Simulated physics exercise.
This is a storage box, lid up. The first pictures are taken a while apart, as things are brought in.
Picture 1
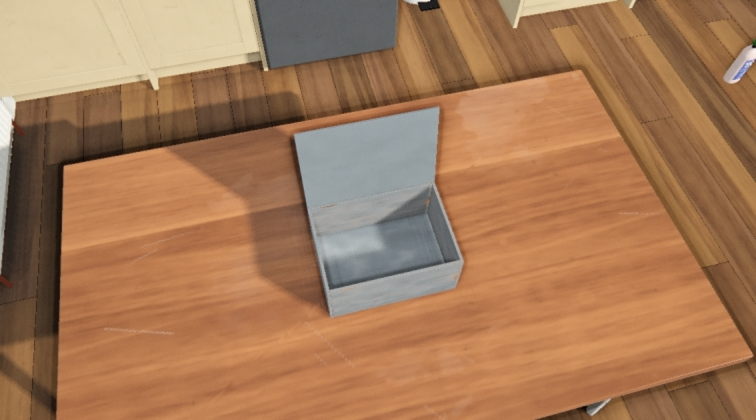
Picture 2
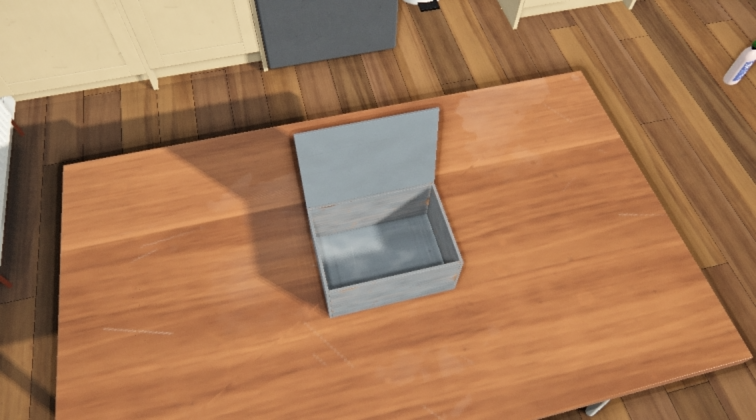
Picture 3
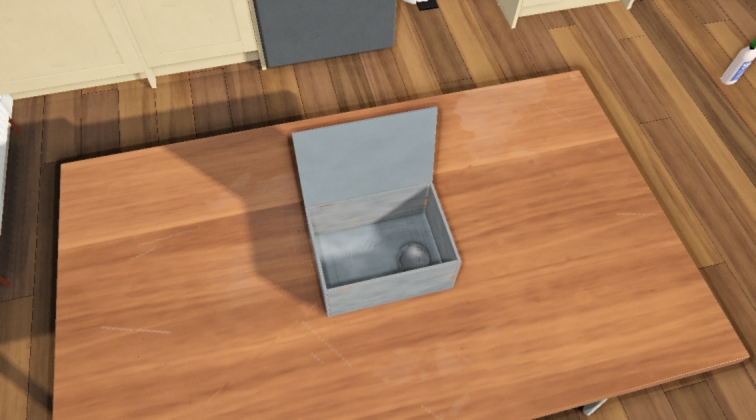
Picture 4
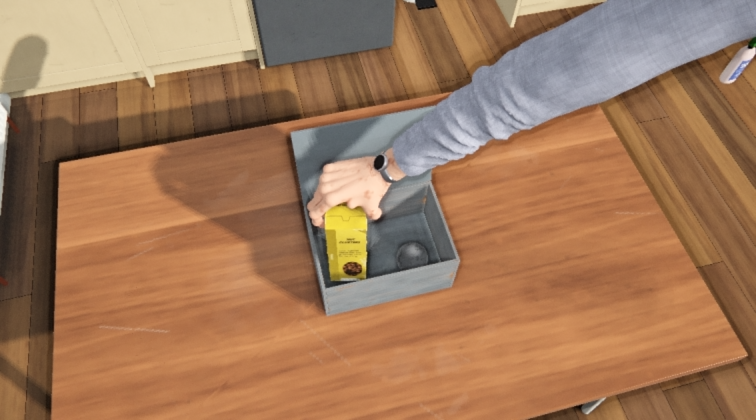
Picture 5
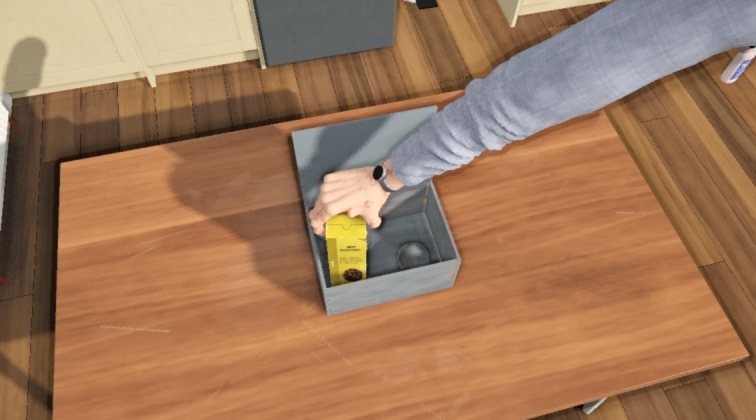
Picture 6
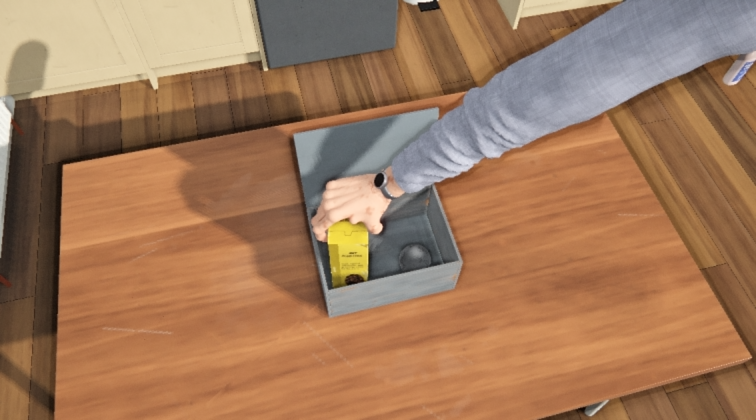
A grey open box on a wooden table, a grey ball appearing inside, then a hand lowering a yellow carton in.
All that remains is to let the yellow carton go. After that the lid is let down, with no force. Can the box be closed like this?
Outcome: The lid will not close.
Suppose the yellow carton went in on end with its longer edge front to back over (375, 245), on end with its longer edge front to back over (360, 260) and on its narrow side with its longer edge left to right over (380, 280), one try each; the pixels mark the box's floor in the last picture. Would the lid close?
In the first case it is held up; in the second case it is held up; in the third case it will not close.
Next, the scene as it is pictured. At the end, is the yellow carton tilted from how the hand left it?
The yellow carton stays as placed.
Then, 1.20 s on from there, lid starting down.
Then, 1.50 s on from there, lid 65° above the rim.
In the end, lid 53° above the rim; both unmoved. At the end, from the last picture's camera, yellow carton near (350, 253).
